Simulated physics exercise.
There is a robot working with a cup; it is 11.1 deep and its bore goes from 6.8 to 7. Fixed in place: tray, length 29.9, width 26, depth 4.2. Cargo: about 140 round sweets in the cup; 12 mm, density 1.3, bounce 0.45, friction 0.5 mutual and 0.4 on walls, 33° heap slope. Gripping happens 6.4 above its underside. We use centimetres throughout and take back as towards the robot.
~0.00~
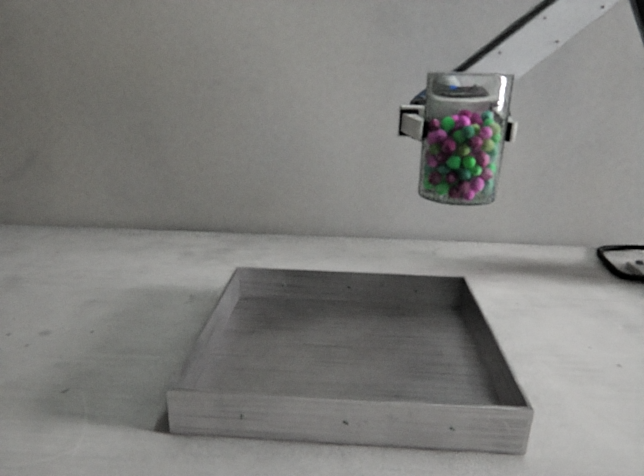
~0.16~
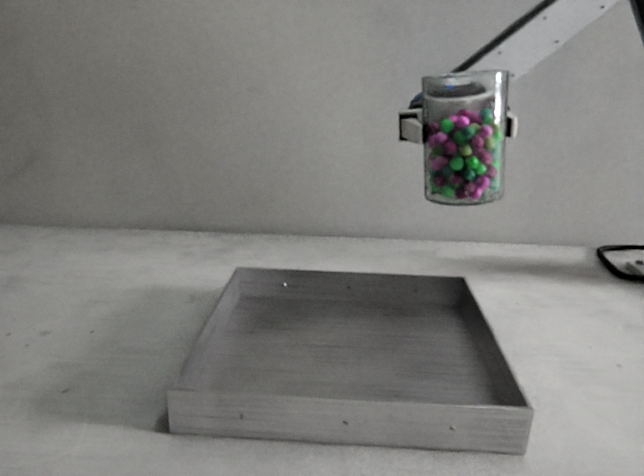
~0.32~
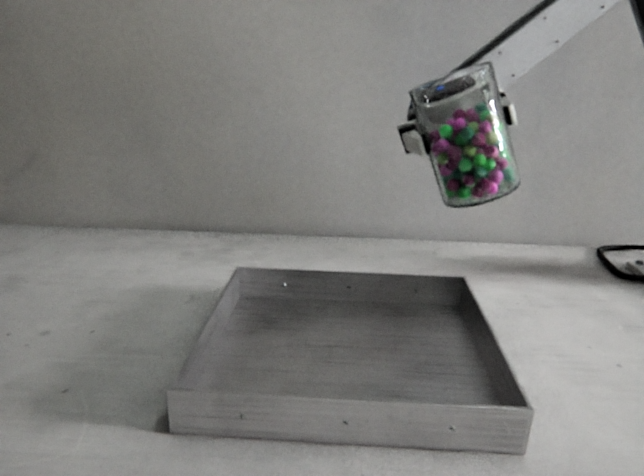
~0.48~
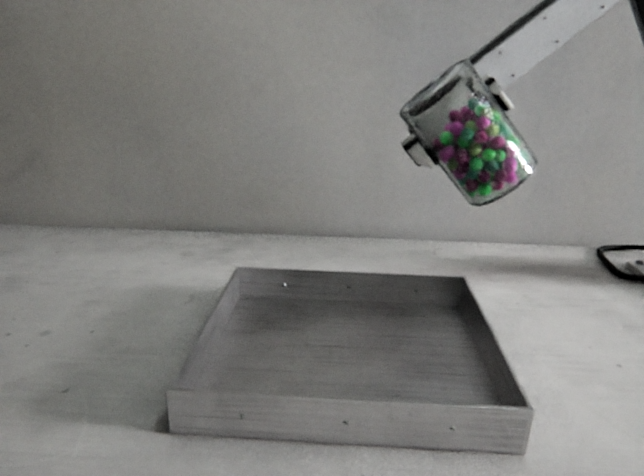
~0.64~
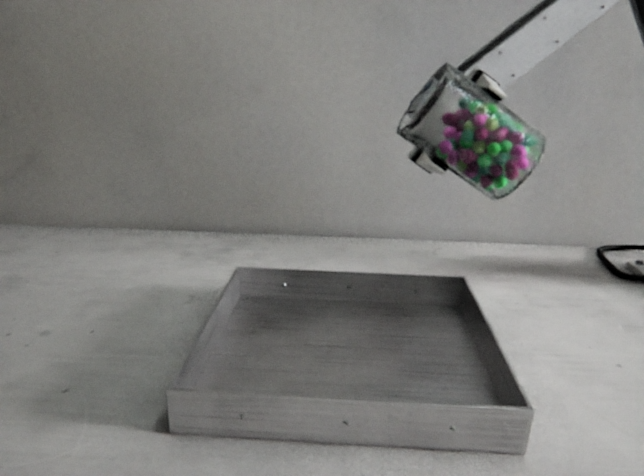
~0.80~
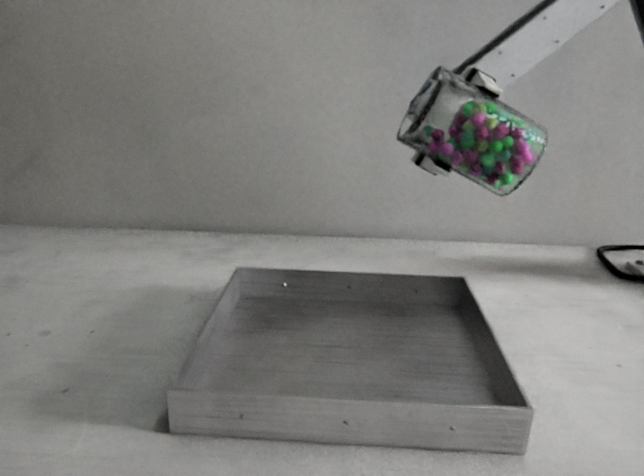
A clear cup of green and purple sweets, held by a robot gripper above an empty tray, started upright and tilted steeply to the left while the sweets shifted inside.
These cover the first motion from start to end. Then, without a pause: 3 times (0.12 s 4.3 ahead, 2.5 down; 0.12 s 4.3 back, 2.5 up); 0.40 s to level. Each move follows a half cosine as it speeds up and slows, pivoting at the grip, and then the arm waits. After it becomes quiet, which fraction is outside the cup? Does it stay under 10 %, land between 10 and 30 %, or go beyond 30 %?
It stays under 10 %.
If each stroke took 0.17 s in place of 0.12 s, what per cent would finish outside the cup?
I'd expect close to 0 per cent then.
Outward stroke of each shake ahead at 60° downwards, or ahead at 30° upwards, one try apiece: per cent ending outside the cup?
Near 0 and 35 percent respectively.
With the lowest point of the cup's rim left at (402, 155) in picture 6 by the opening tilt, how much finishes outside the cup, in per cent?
The share is around 30 %.
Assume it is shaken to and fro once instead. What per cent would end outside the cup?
That share would be near 0 percent.
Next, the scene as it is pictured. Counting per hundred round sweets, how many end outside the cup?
The share is close to 5 per cent.
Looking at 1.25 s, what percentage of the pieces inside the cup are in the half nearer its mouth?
That share comes to roughly 30 percent.
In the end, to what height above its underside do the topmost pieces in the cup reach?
About 9.0 cm.
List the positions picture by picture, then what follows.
Cup middle at (463, 139), level; upper third of the load around (464, 136), from x 430 to 495, top at y 120; 142 in the cup, in the first frame.
Cup middle at (464, 139), tilted 6° forward; upper third of the load around (467, 135), from x 435 to 495, top at y 120, in the second frame.
Cup middle at (466, 138), tilted 22° forward; upper third of the load around (475, 133), from x 435 to 510, top at y 110, in the third frame.
Cup middle at (469, 137), tilted 41° forward; upper third of the load around (480, 130), from x 440 to 525, top at y 105, in the fourth frame.
Cup middle at (471, 135), tilted 57° forward; upper third of the load around (482, 125), from x 445 to 530, top at y 105, in the fifth frame.
Cup middle at (472, 134), tilted 63° forward; upper third of the load around (486, 125), from x 435 to 535, top at y 105; 142 in the cup, in the sixth frame.
After 1.25 s, tilted 63° forward, highest piece 26 above the table; 139 in the cup, 2 in the tray, 1 in flight or on a rim.
After 1.70 s, tilted 37° forward, highest piece 27 above the table; 134 in the cup, 6 in the tray, 1 on the table or floor, 1 in flight or on a rim.
After 2.12 s, level, highest piece 28 above the table; 134 in the cup, 7 in the tray, 1 on the table or floor.
After 3.17 s, level, highest piece 28 above the table; 134 in the cup, 7 in the tray, 1 on the table or floor.
At rest, 134 in the cup, 7 in the tray, 1 on the table or floor. That is 6 % outside the cup.
